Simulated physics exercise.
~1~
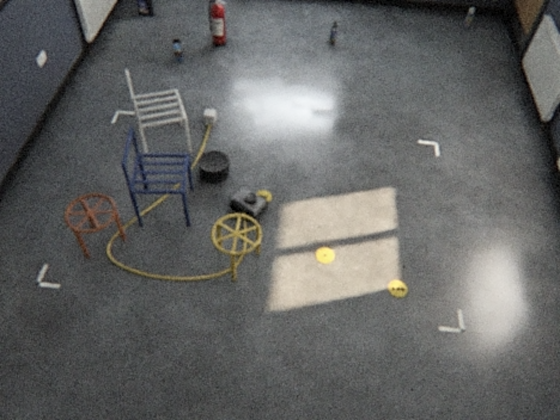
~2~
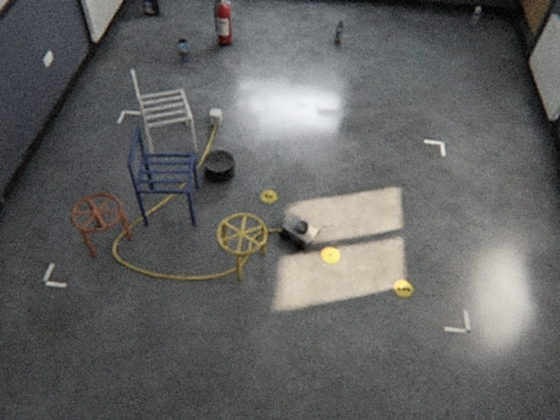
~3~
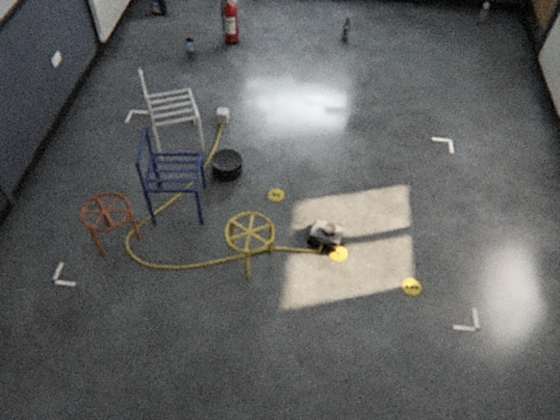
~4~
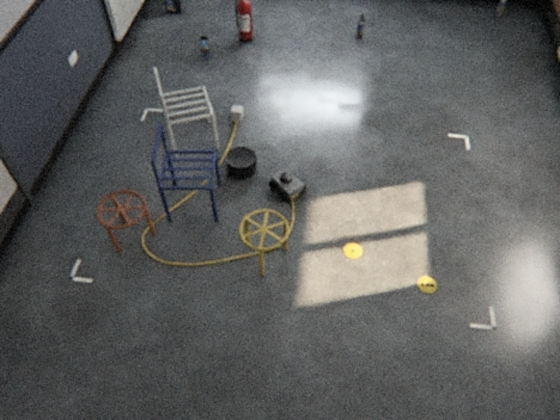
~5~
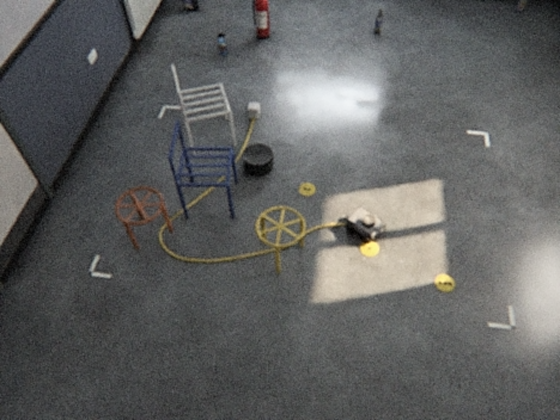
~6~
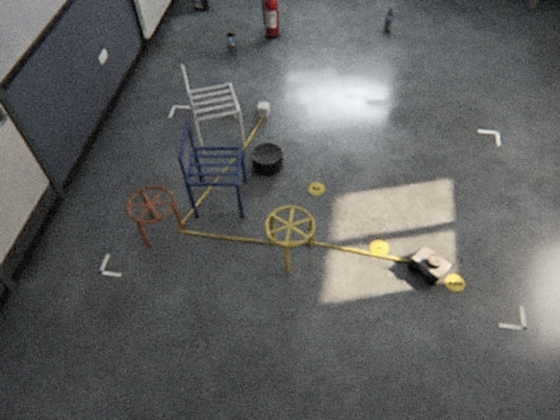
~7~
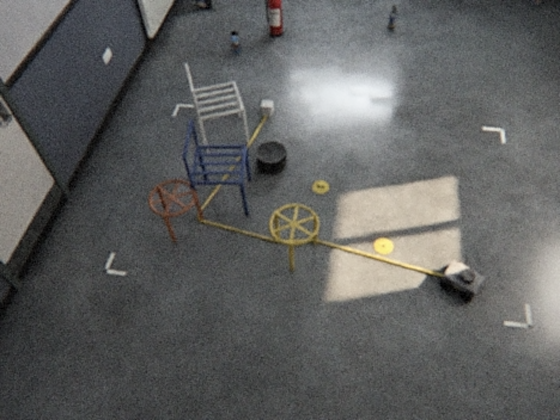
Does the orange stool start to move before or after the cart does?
The orange stool starts to move after the cart. The cart is rolling from early on, while the stool only shifts right at the end, once the lead is taut.
